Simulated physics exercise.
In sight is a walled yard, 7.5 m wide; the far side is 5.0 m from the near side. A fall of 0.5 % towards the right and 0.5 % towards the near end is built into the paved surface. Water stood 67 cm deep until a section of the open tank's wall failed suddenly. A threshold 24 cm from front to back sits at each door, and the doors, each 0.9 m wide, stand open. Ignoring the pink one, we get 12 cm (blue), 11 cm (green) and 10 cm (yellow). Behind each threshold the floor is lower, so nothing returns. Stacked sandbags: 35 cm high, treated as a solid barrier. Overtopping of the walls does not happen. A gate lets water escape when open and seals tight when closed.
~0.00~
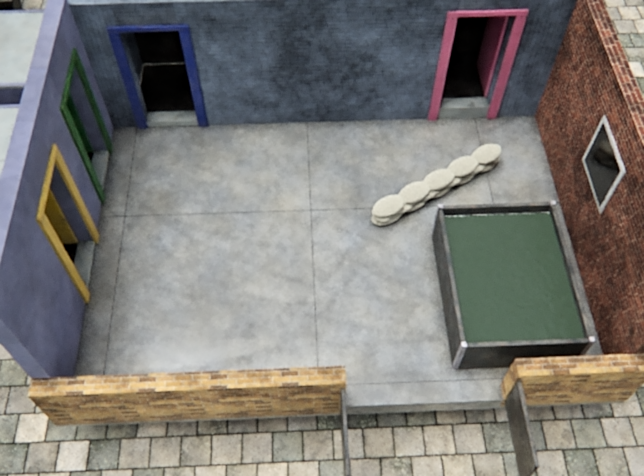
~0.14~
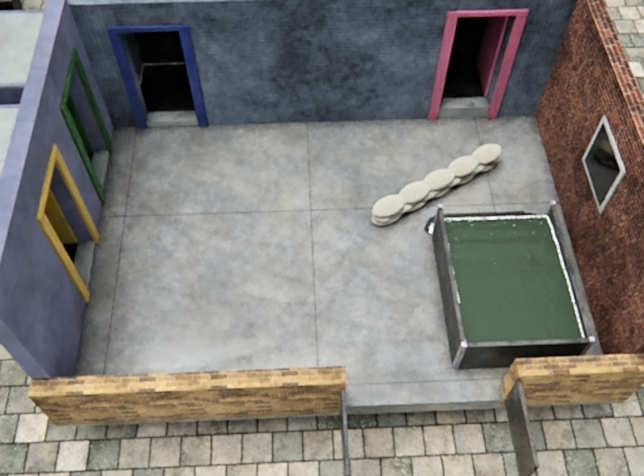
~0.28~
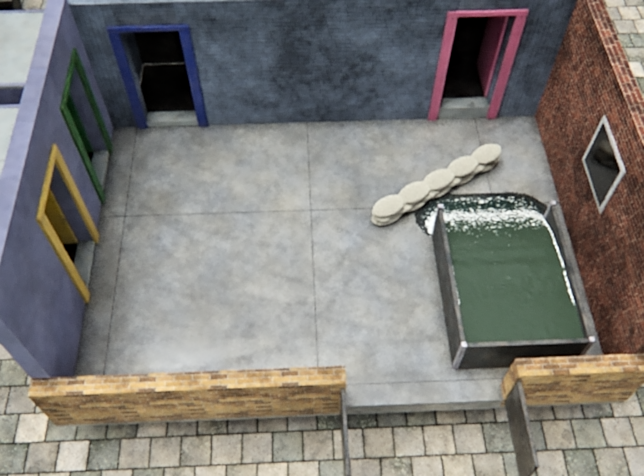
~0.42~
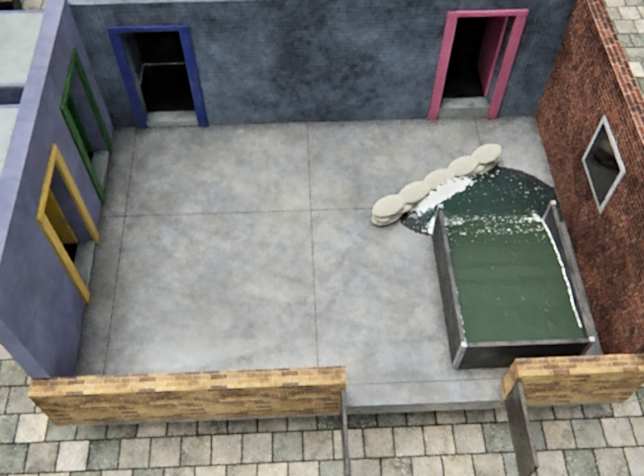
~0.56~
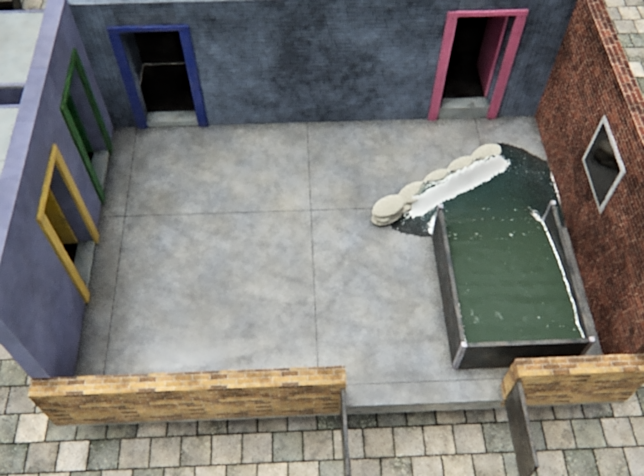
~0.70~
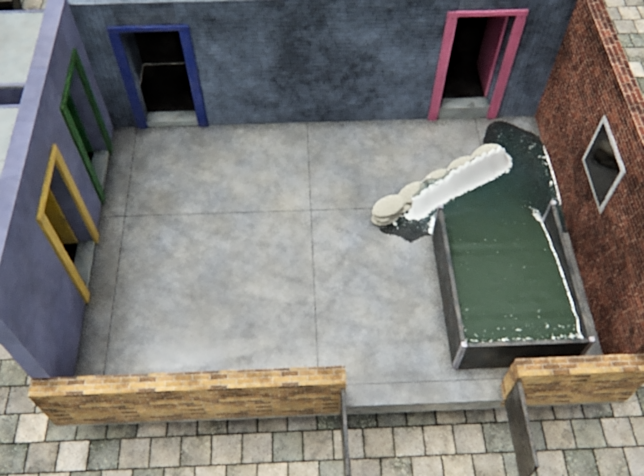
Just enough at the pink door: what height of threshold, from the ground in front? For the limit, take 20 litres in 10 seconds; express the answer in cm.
Some 17 cm.
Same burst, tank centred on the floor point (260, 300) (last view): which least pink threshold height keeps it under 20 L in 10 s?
About 12.5 centimetres.
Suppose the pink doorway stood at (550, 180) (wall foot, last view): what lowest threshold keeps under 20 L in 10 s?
It needs about 40 cm.
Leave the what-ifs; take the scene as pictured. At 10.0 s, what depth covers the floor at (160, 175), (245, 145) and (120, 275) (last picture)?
Some 4, 4 and 7 cm.
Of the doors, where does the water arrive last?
I'd say the yellow door.
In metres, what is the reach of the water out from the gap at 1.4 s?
Roughly 2.6 metres.
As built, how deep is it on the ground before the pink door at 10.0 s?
Lab note: Depth approx. 6.5 cm.
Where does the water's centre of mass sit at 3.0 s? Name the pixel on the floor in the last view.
Roughly (466, 222).
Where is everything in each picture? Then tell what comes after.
In the first picture, the open tank at (510, 272) is whole and still, 67 cm deep; the pink door at (472, 76) is dry.
In the second picture, the front is at a hidden place, 0.3 m from the gap on the far side; 0.4 m2 of floor is wet, 67 cm left at the back.
In the third picture, the gap is on the far side, the front 0.7 m out at (436, 200); the back of the open tank holds 67 cm.
In the fourth picture, water pours out on the far side and has run 1.2 m, to (485, 173); about 13 cm deep outside, 67 cm at the back.
In the fifth picture, the front is at (500, 148), 1.8 m from the gap on the far side; 2.8 m2 of floor is wet, 66 cm left at the back.
In the sixth picture, the gap is on the far side, the front 2.3 m out at (495, 127); the back of the open tank holds 58 cm; 0.6 m in a straight line remain to the pink door at (472, 76).
After 1.4 s water covers 15 % of the floor, deepest (55 cm) near (530, 121); 4 cm at the pink door, 0 litres in over its 26 cm threshold.
After 3.0 s water covers 55 % of the floor, deepest (36 cm) near (602, 379); 23 cm at the pink door, 1 litre in over its 26 cm threshold.
After 10.0 s water covers 95 % of the floor, deepest (12 cm) near (596, 355); 6 cm at the pink door, 2 litres in over its 26 cm threshold.
At the pink door as built, the water arrived by 1.2 s and peaked near 23 cm at 2.8 s.
Run again over the same 10 s with other heights there, 36 litres in over 14.5 cm, 13 litres over 19.5 cm. The limit of 20 litres is kept from about 17 cm up.
